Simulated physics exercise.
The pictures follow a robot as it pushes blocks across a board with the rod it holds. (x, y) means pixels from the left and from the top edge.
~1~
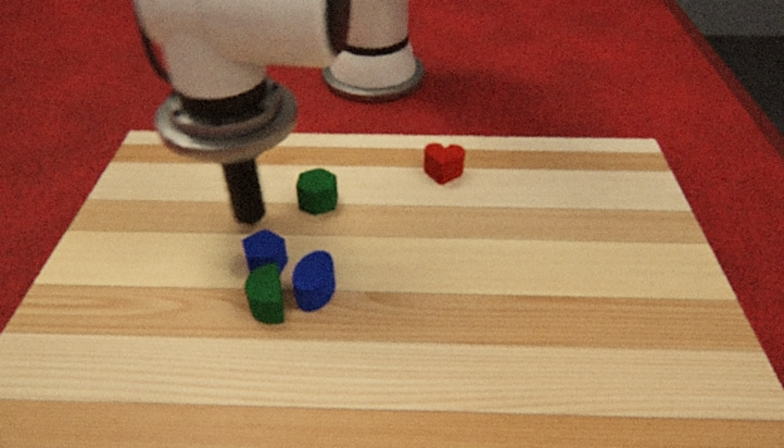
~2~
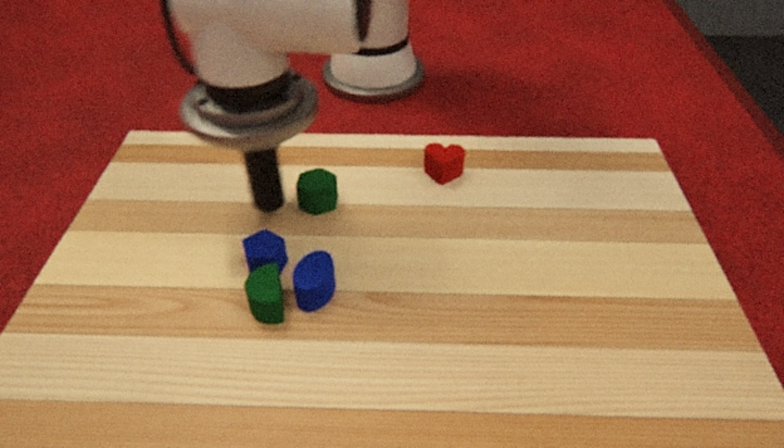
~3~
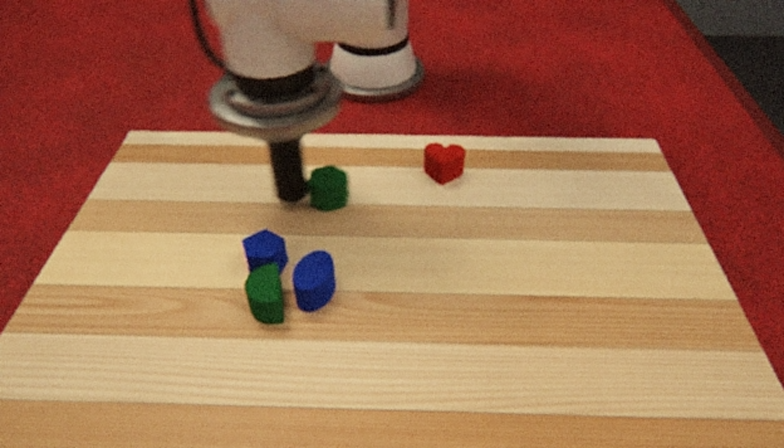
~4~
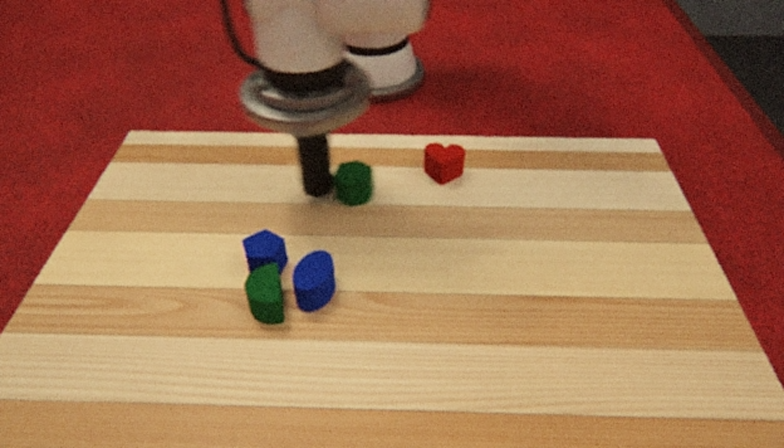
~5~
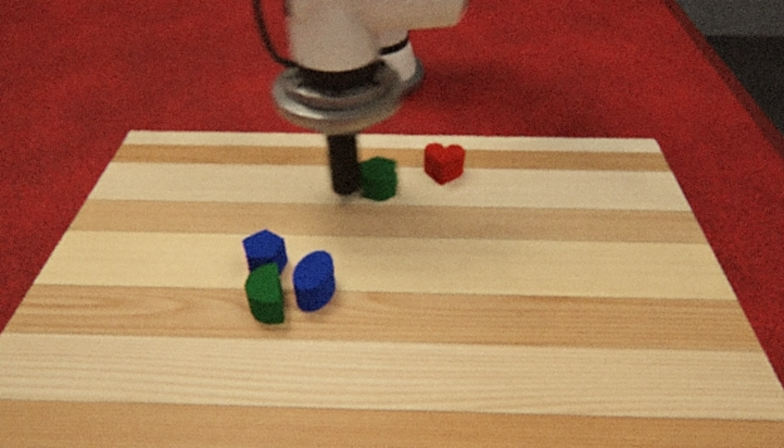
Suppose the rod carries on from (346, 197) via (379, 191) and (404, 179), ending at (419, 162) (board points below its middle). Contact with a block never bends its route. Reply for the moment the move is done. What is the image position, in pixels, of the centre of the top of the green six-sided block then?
Around (449, 132).
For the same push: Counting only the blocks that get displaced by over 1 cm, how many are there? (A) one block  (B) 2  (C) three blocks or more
The one that fits is B, 2.
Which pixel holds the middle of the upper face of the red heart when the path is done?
Expect it around (480, 142).
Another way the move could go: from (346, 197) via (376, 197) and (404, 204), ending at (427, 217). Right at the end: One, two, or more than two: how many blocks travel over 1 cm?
Blocks moved: One.
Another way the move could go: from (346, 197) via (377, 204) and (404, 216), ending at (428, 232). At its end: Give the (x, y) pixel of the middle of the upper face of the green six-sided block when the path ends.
In the picture, that point is around (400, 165).
On the path given first. One third of the way, rod (379, 180); green six-sided block (408, 158), turned 20° anticlockwise.
Two thirds of the way, rod (405, 167); green six-sided block (432, 145), turned 25° anticlockwise; red heart (467, 144), turned 40° clockwise.
At the end, rod (420, 151); green six-sided block (449, 132); red heart (480, 142), turned 70° clockwise.
